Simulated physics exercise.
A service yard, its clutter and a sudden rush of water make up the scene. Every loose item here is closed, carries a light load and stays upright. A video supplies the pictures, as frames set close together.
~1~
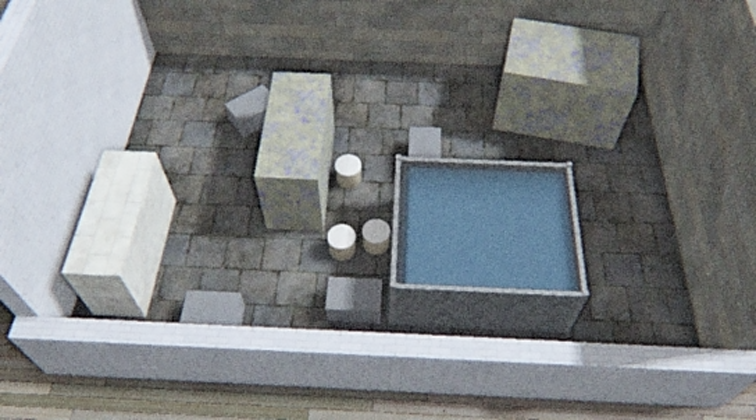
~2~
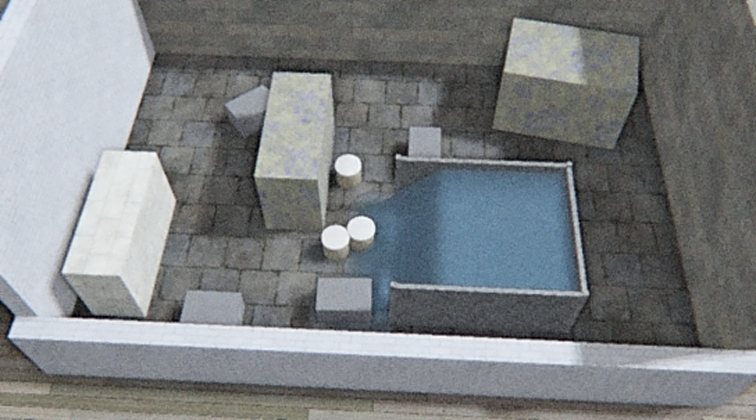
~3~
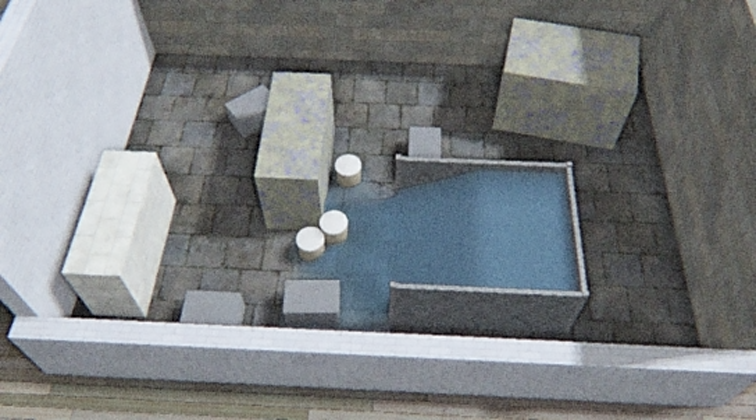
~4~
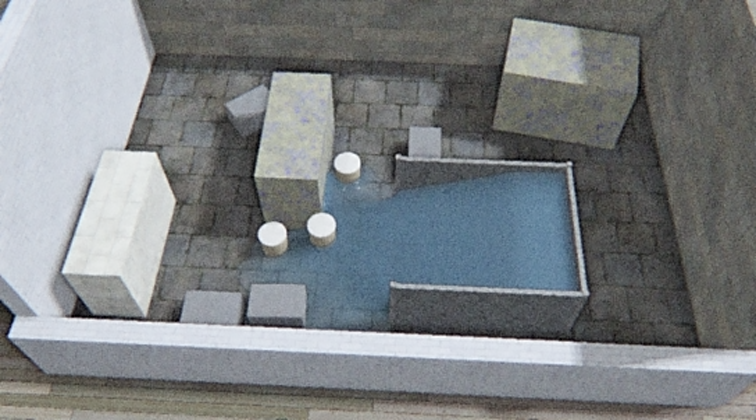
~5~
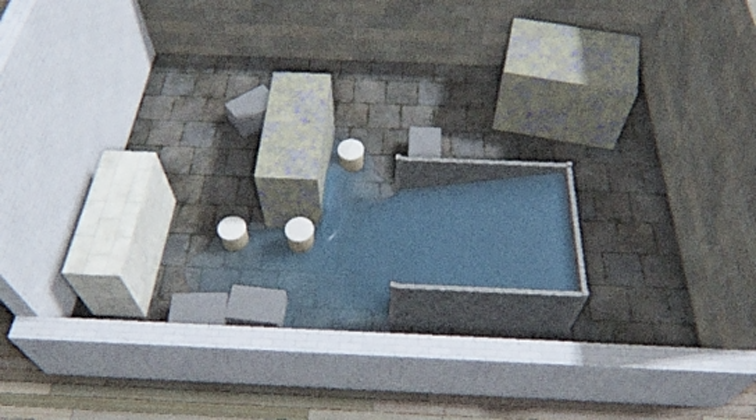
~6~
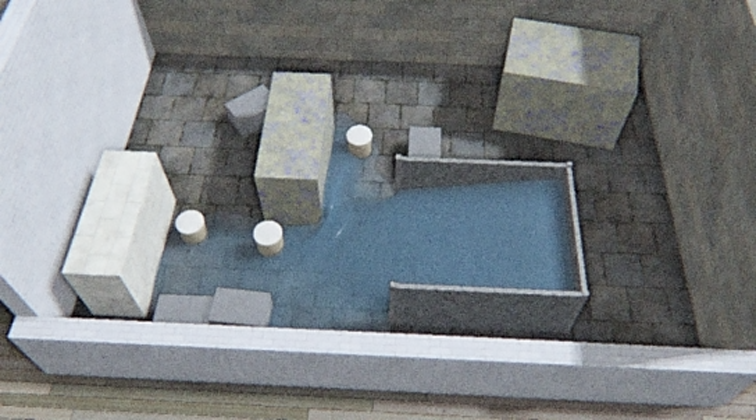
In a walled yard with stone paving, blue water poured out of the open left side of a tank and spread across the floor, carrying white pails and pushing gray crates leftward.
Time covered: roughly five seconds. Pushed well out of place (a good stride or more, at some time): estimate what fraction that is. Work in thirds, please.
My answer: Two thirds or above.
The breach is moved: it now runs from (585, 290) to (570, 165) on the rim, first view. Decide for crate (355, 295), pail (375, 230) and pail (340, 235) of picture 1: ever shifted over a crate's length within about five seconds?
Results in order: Stayed within it / stayed within it / stayed within it.
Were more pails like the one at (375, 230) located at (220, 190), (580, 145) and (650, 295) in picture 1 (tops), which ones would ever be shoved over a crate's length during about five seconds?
Each in turn: Pushed clear, stays in place, stays in place.
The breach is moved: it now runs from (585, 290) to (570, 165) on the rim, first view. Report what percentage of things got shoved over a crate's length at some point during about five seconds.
Roughly 60 percent.
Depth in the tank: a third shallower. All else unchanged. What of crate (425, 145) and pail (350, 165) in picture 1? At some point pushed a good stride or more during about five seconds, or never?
Fell short of it; covered that distance.
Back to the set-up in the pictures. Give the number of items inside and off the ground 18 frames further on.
That adds up to 6.
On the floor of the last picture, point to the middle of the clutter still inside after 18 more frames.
Centre estimate: Around (323, 152).
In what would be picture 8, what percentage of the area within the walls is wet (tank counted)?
30 per cent, roughly.
A moment on, 5 of 7 are well off their spots; 4 afloat.
Next, 5 of 7 are well off their spots; 3 afloat.
Later, 5 of 7 are well off their spots; 6 afloat.
In the end, 5 of 7 are well off their spots, and 6 have been at some point; 7 afloat.
